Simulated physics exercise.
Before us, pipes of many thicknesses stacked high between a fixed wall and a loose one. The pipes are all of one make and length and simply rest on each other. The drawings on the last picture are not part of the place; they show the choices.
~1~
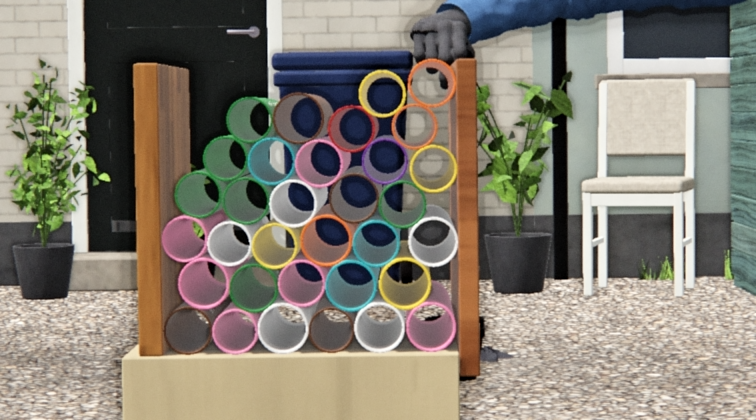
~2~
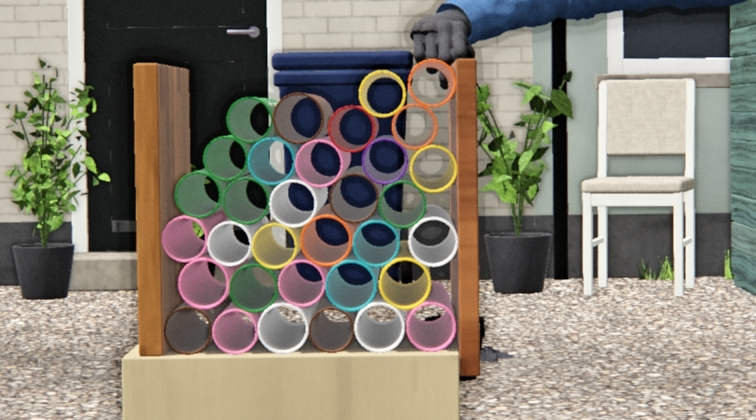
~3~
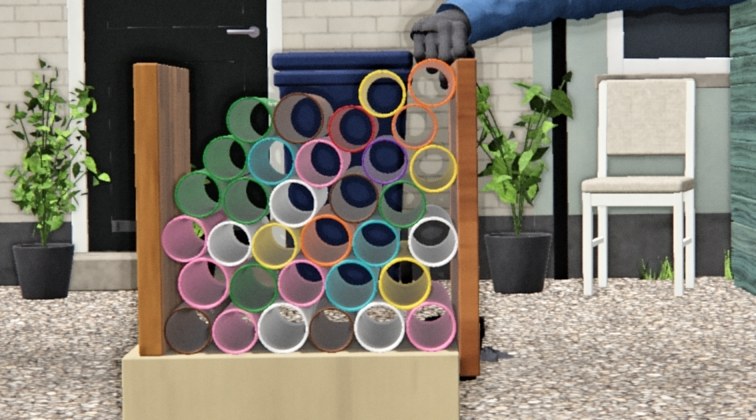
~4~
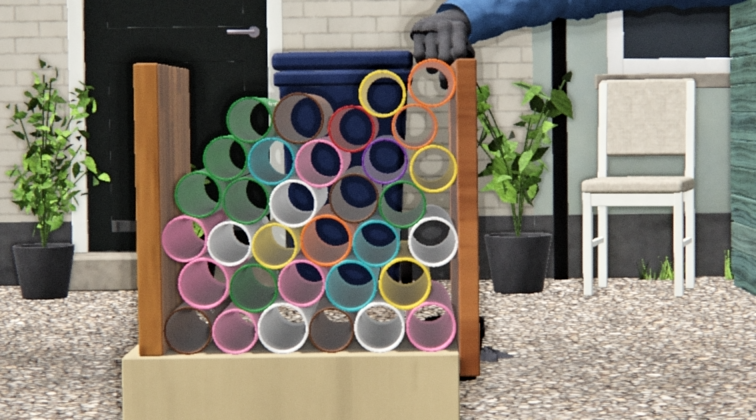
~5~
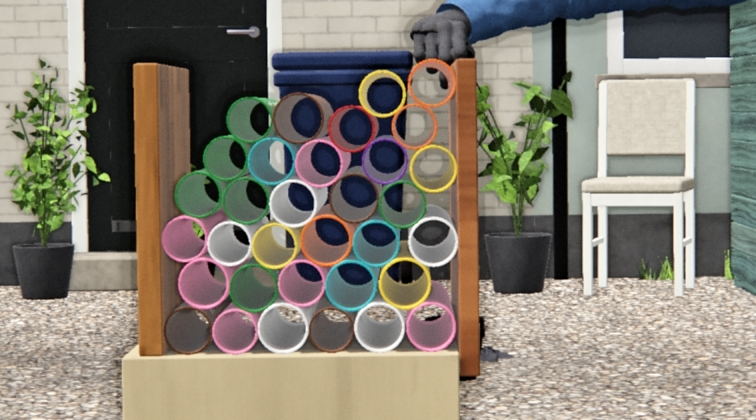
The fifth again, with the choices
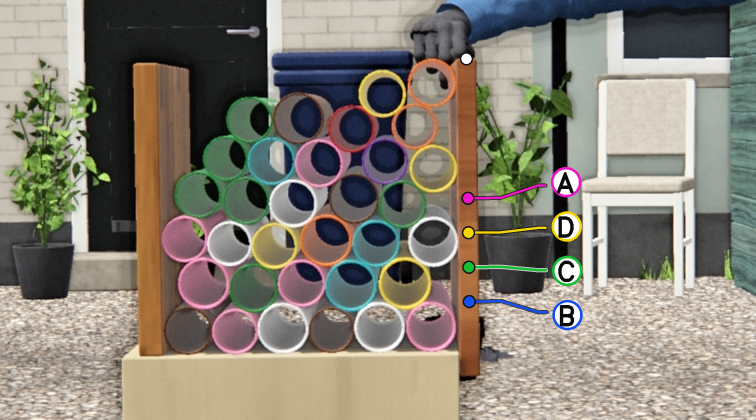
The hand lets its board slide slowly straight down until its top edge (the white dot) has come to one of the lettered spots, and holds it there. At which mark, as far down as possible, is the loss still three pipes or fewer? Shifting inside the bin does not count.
Stop at A.
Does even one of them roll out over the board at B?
Yes, at B.
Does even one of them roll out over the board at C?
At C: Yes.
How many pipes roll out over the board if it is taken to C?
At C the number is four.
On the marked copy, A at (468, 198); B at (470, 302); C at (469, 267); D at (469, 233); the white dot at (467, 59).
With A. Early on, top of the board (457, 125).
Further on, top of the board (458, 197).
At the end, top of the board (458, 198), one out over the board.
As for the rest, B more than three out over the board; C four out over the board; D four out over the board.
